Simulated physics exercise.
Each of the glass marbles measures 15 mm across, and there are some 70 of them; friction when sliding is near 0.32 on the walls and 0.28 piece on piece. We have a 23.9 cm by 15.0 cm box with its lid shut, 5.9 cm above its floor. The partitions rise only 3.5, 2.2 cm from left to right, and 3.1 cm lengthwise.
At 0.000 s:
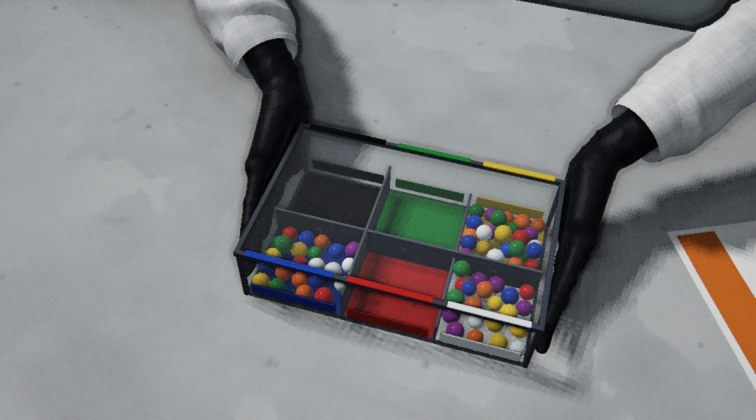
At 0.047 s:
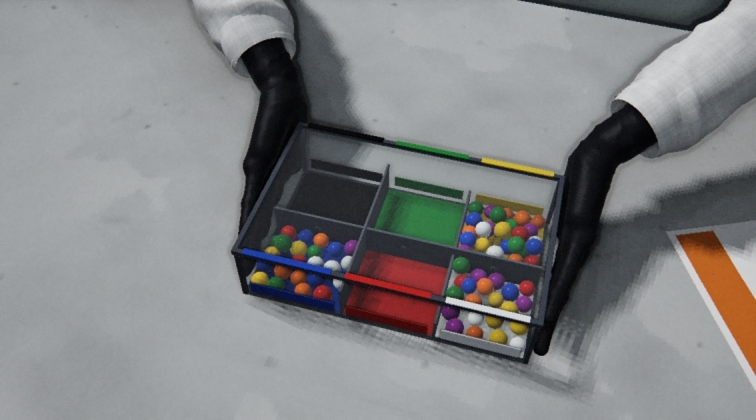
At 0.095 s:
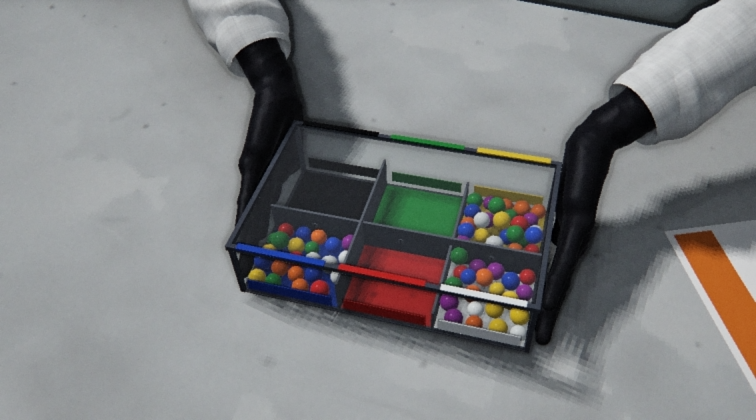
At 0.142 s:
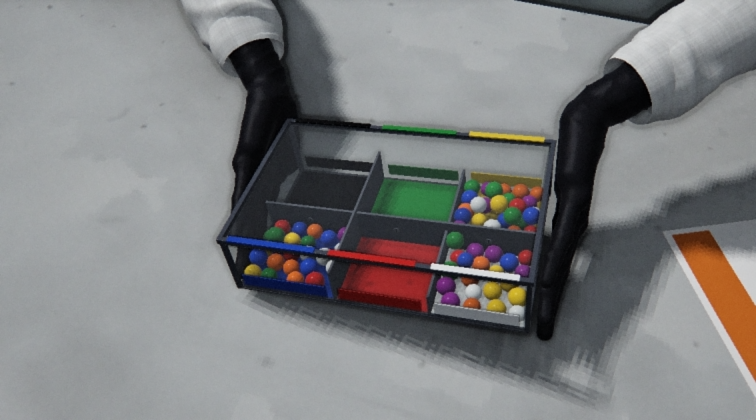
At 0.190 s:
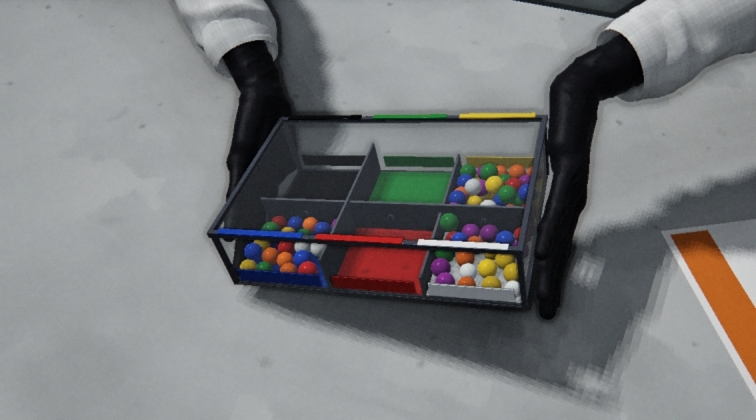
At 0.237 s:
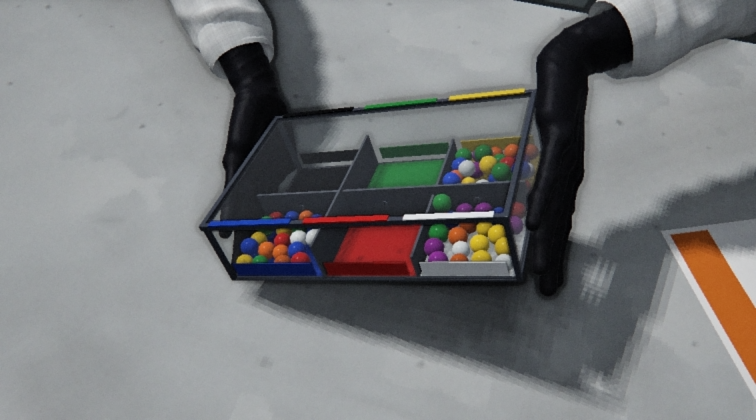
The clip opens on two black-gloved hands holding a clear, divided box, with colourful marbles in its blue, yellow and white sections and the black, green and red ones empty. The hands tilt the box, raising its right side as the shadow spreads below and the marbles shift slightly within their sections.
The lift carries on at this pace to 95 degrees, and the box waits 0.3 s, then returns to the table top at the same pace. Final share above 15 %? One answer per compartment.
Red: Below or equal, blue: Above, green: Below or equal, yellow: Below or equal, white: Below or equal, black: Above.
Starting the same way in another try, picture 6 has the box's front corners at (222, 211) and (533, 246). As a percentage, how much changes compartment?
That would be some 85 in a hundred.
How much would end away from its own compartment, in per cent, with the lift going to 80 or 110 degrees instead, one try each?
Close to 60 in a hundred first, and 75 in a hundred second.
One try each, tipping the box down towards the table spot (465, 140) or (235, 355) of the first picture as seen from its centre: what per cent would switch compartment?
The share comes to roughly 65 in a hundred, then roughly 65 in a hundred.
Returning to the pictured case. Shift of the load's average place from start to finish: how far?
Displacement: Near 11.0 cm.
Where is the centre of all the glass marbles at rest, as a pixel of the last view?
Somewhere around (317, 214) in the final frame.
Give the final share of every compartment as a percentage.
Red 0 / blue 30 / green 5 / yellow 0 / white 0 / black 60, all in percent.
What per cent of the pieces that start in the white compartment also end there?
It works out to near 0 percent.
After 1.06 s, tilt 95 degrees; red 10 %, blue 30 %, green 25 %, yellow 5 %, white 5 %, black 25 %.
After 1.61 s, tilt 49 degrees; blue 30 %, green 5 %, black 60 %.
Then, at 2.22 s, tilt 0 degrees; blue 30 %, green 5 %, black 60 %.
At rest (3.2 s), red 0 %, blue 30 %, green 5 %, yellow 0 %, white 0 %, black 60 %.
